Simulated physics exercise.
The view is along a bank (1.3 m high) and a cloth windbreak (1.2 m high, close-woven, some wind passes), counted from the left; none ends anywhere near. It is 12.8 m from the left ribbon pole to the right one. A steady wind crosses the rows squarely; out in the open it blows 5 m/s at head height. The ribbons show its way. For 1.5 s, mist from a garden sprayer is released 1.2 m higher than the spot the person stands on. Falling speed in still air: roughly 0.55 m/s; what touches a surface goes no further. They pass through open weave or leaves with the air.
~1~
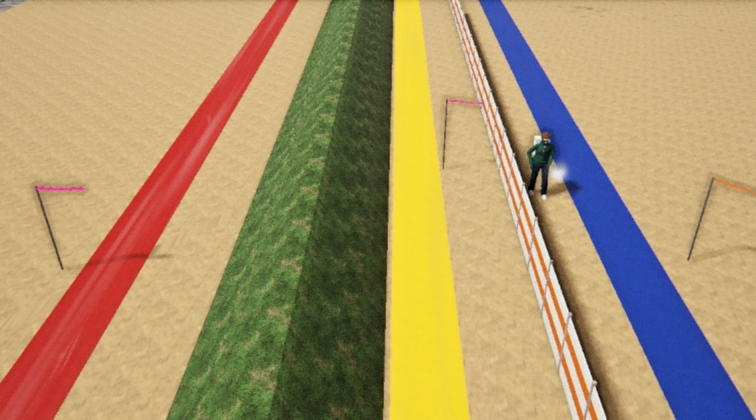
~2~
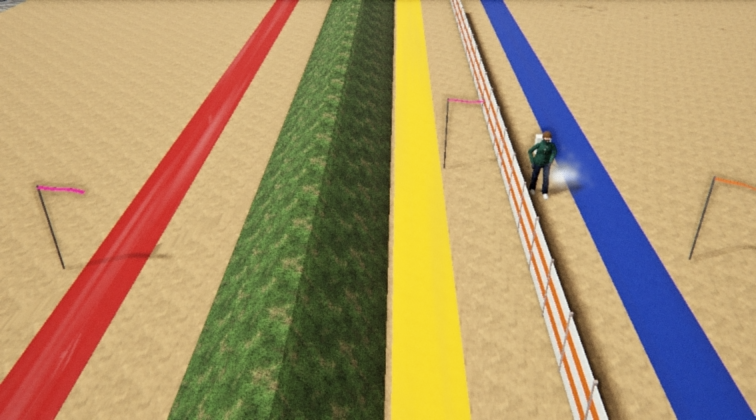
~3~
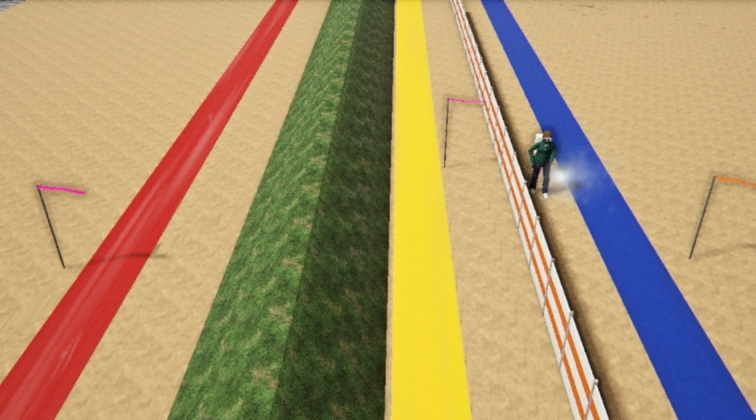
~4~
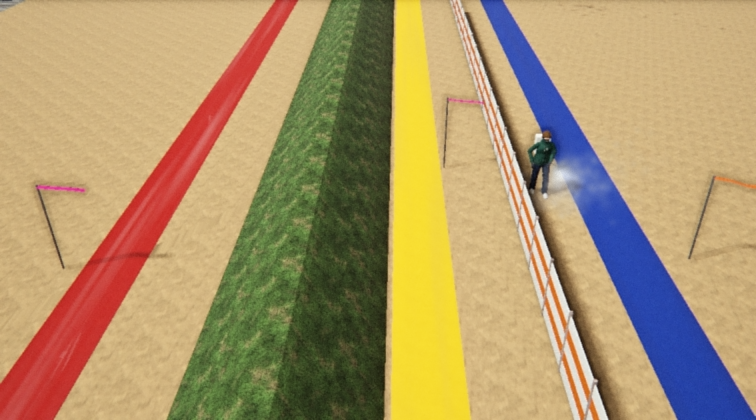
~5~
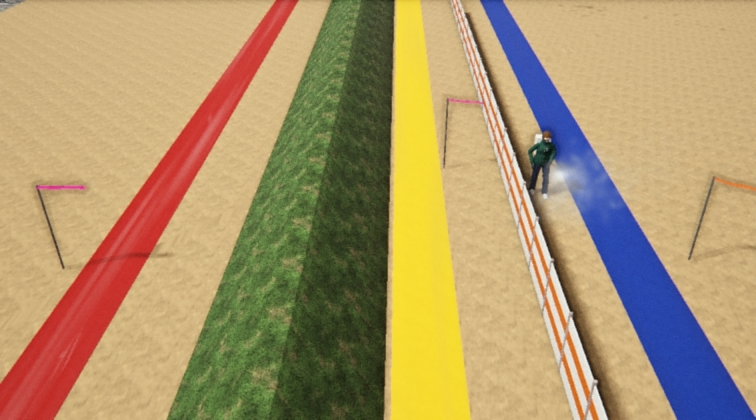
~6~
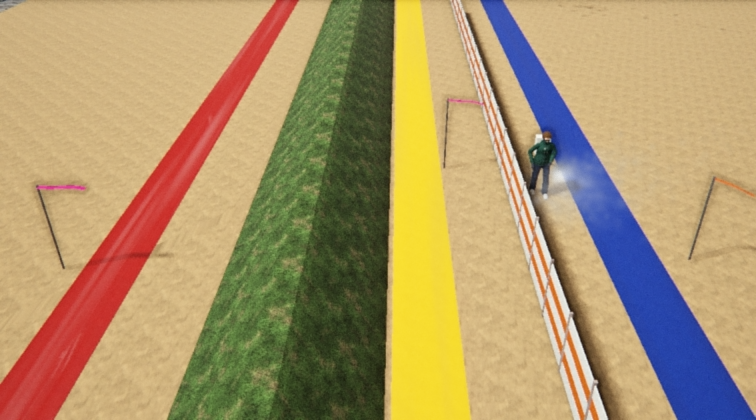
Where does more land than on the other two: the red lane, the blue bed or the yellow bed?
It is blue that catches most.
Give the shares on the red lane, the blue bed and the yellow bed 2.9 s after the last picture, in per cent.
About 0 % red, 15 % blue, 1 % yellow.
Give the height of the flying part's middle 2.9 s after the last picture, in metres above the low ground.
About 0.6 m.
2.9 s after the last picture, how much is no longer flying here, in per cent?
About 80 %.
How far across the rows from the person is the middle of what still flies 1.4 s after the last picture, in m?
About 1.0 m.
Then, 1.4 s after the last picture, 57 % is in the air or yet to come; 0 % lies on the yellow bed, 0 % on the red lane and 7 % on the blue bed; the middle of what still flies is 0.6 m above the low ground, near (594, 196).
Then, 2.9 s after the last picture, 21 % is in the air or yet to come; 1 % lies on the yellow bed, 0 % on the red lane and 14 % on the blue bed; the middle of what still flies is 0.5 m above the low ground, near (655, 200).
Then, 6.9 s after the last picture, 2 % is in the air or yet to come; 2 % lies on the yellow bed, 0 % on the red lane and 16 % on the blue bed.
Then, 18.9 s after the last picture, 0 % is in the air or yet to come; 2 % lies on the yellow bed, 0 % on the red lane and 16 % on the blue bed.
Then, 43.9 s after the last picture, 0 % is in the air or yet to come; 2 % lies on the yellow bed, 0 % on the red lane and 16 % on the blue bed.
